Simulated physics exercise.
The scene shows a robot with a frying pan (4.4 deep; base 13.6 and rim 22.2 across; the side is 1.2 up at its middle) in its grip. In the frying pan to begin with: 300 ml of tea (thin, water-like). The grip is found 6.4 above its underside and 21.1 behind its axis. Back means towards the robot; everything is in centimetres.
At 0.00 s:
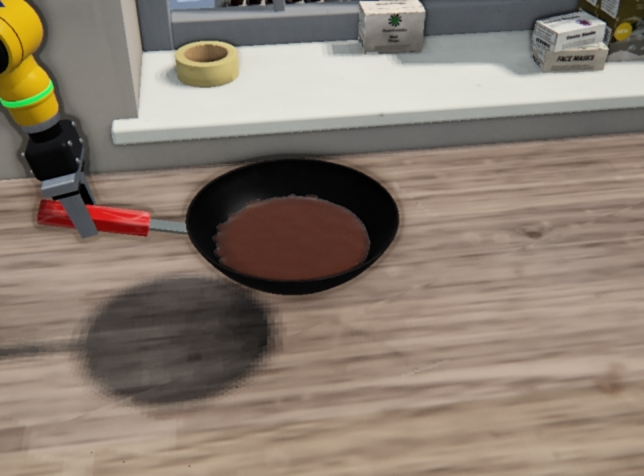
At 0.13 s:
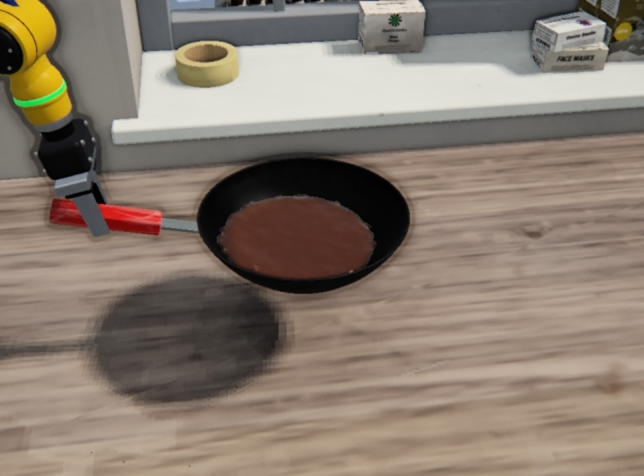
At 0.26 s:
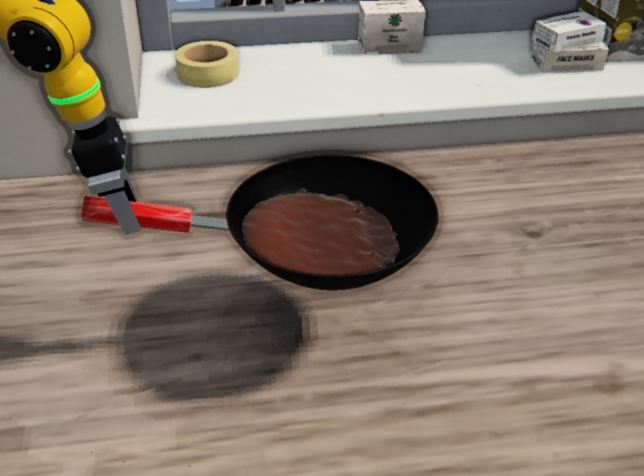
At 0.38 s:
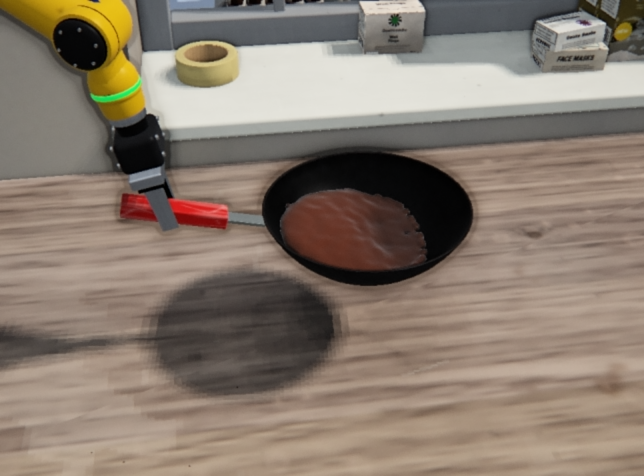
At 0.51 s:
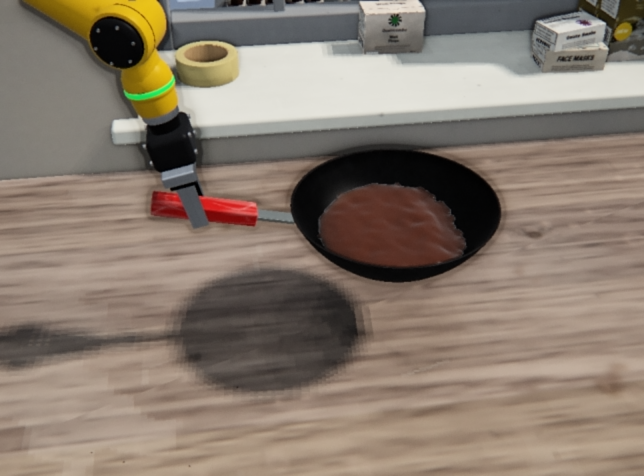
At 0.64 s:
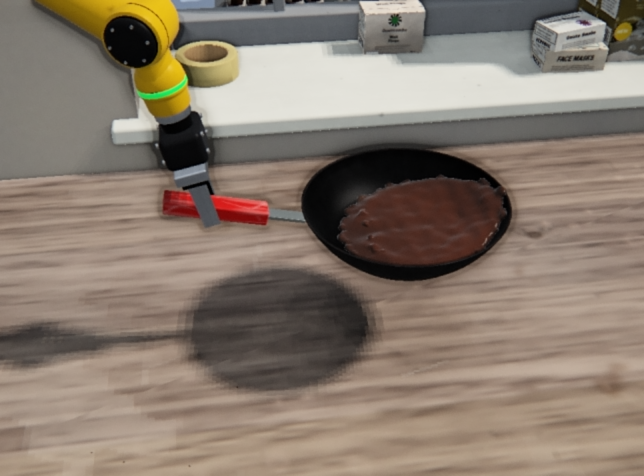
A yellow robot arm slides a black frying pan rightward as the brown liquid inside shifts.
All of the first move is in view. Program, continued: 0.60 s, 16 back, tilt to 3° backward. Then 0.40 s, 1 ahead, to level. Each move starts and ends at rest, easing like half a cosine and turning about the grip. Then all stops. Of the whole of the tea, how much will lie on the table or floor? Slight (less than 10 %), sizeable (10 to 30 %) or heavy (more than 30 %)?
Sizeable.
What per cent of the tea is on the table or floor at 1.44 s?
That share is roughly 14 percent.
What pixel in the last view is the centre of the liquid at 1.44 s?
Roughly (225, 247).
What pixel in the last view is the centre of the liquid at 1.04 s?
I'd point to around (298, 233).
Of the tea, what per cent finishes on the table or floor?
I'd say somewhere near 20 in a hundred.
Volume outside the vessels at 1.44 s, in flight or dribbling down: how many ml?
Estimate: Some 20 ml.
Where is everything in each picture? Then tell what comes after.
In the first frame, frying pan middle at (293, 232), level; upper third of the tea around (297, 238), from x 215 to 370, top at y 195; 300 ml in the frying pan.
In the second frame, frying pan middle at (304, 231), level; upper third of the tea around (274, 239), from x 220 to 375, top at y 195.
In the third frame, frying pan middle at (332, 228), level; upper third of the tea around (277, 234), from x 245 to 395, top at y 190.
In the fourth frame, frying pan middle at (366, 224), level; upper third of the tea around (320, 229), from x 280 to 425, top at y 190.
In the fifth frame, frying pan middle at (394, 221), level; upper third of the tea around (384, 227), from x 320 to 465, top at y 185.
In the sixth frame, frying pan middle at (404, 220), level; upper third of the tea around (470, 208), from x 340 to 505, top at y 175; 300 ml in the frying pan.
After 1.04 s, tilted 3° backward, liquid up to 17 above the table; 290 ml in the frying pan, 10 ml on the table or floor.
After 1.44 s, tilted 1° backward, liquid up to 18 above the table; 240 ml in the frying pan, 40 ml on the table or floor, 20 ml in the air or running down outside.
After 1.84 s, level, liquid up to 15 above the table; 240 ml in the frying pan, 60 ml on the table or floor.
After 2.64 s, level, liquid up to 16 above the table; 240 ml in the frying pan, 60 ml on the table or floor.
At rest, 240 ml in the frying pan, 60 ml on the table or floor. That is 20 % on the table or floor.
